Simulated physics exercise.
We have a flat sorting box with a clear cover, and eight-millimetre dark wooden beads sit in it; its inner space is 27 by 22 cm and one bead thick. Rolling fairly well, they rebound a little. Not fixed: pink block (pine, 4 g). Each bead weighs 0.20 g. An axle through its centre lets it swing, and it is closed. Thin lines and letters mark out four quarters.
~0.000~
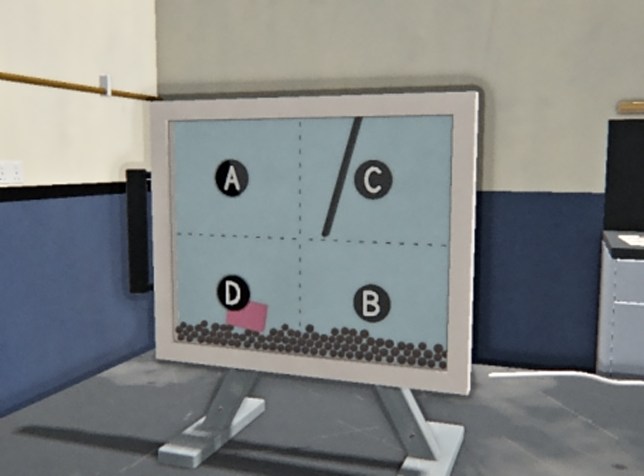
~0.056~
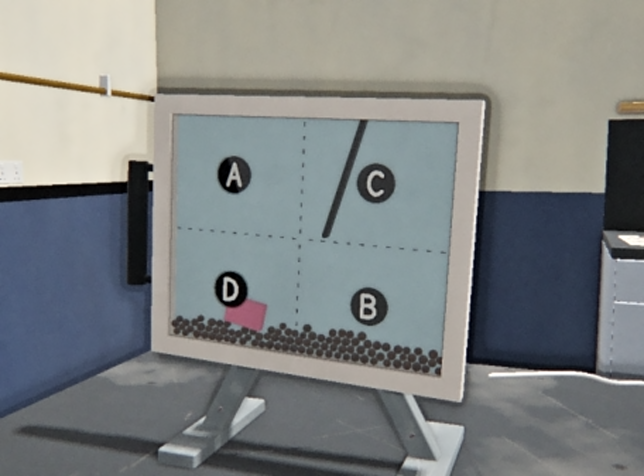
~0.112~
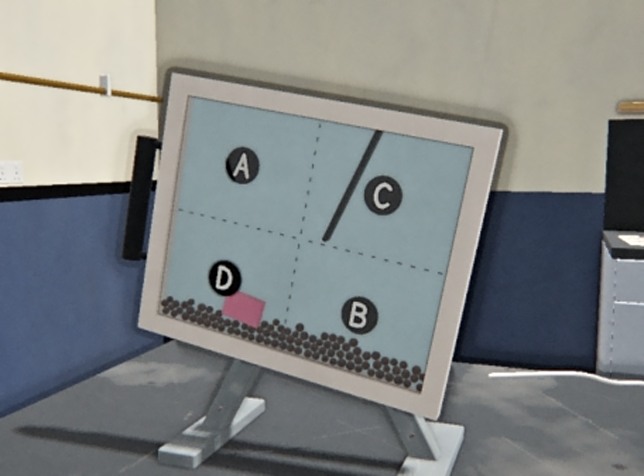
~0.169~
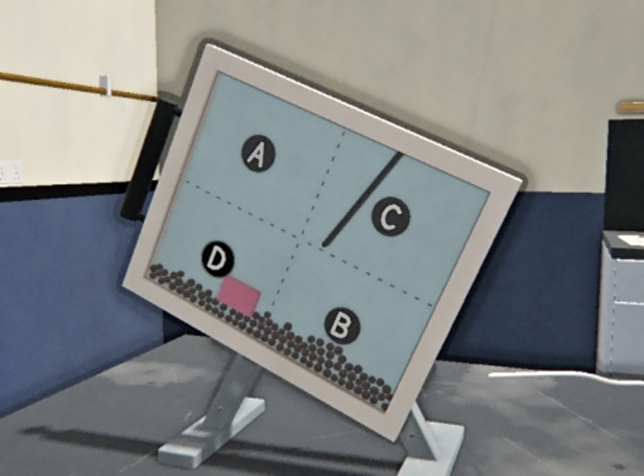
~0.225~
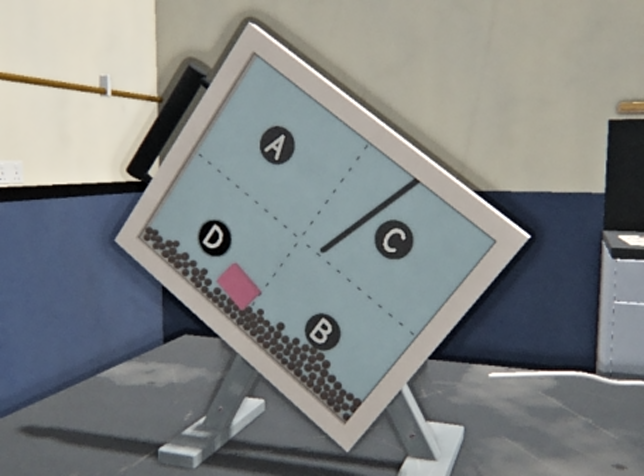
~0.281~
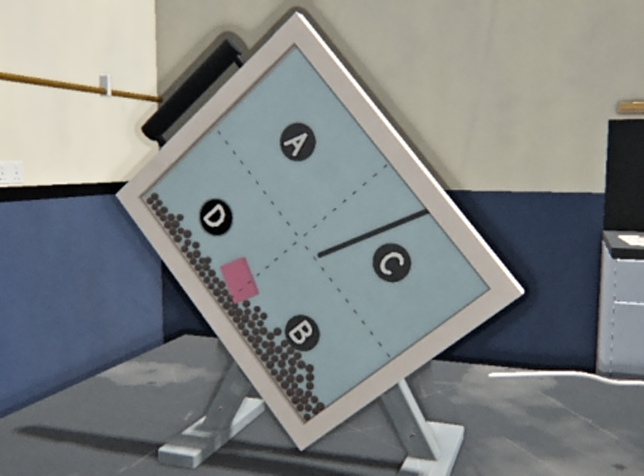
In a room with blue and cream walls, a framed, clear-fronted box on a stand turns steadily clockwise from level to a steep tilt, while the dark beads and pink block along its bottom edge tilt with it.
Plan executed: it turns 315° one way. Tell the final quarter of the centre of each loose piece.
Result: D.
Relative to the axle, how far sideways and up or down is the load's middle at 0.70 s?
Left: About 8 cm; below: About 7 cm.
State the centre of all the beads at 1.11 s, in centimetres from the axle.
Some 9 cm left and 5 cm above.
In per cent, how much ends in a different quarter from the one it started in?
Close to 50 % end up somewhere else.
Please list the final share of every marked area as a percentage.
Tally: Quarter A = 0; quarter B = 5; quarter C = 0; quarter D = 95.
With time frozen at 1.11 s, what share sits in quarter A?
5 %.
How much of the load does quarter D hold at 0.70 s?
Roughly 0 per cent.
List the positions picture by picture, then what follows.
In the first frame, level; about 90 beads; beads' middle (304, 342); highest (345, 331); pink block (247, 314) tilted 8°; A (232, 178), B (372, 303), C (373, 180), D (234, 293).
In the second frame, turned 3° clockwise; beads' middle (301, 342); highest (307, 328).
In the third frame, turned 11° clockwise; beads' middle (290, 340); highest (170, 300); wall ends (326, 239).
In the fourth frame, turned 23° clockwise; beads' middle (273, 334); highest (160, 267); pink block (239, 296) tilted 23°.
In the fifth frame, turned 37° clockwise; beads' middle (257, 326); highest (149, 231).
In the sixth frame, turned 50° clockwise; beads' middle (243, 315); highest (155, 197); pink block (240, 280) tilted 66°; A (298, 142), B (302, 333), C (392, 263), D (216, 217).
After 0.70 s, it stands 149° clockwise; the beads' middle is 8 cm left of and 7 cm below the centre; B 30 %, C 70 %; pink block in C.
After 1.11 s, it has come round 246° clockwise; the beads' middle is 9 cm left of and 5 cm above the centre; A 5 %, C 95 %; pink block in C.
After 1.47 s, it has come round 315° clockwise; the beads' middle is 5 cm right of and 5 cm below the centre; A 5 %, B 50 %, C 10 %, D 40 %; pink block in B.
All still by 2.5 s, it has come round 315° clockwise; A 0 %, B 5 %, C 0 %, D 95 %; pink block in D.
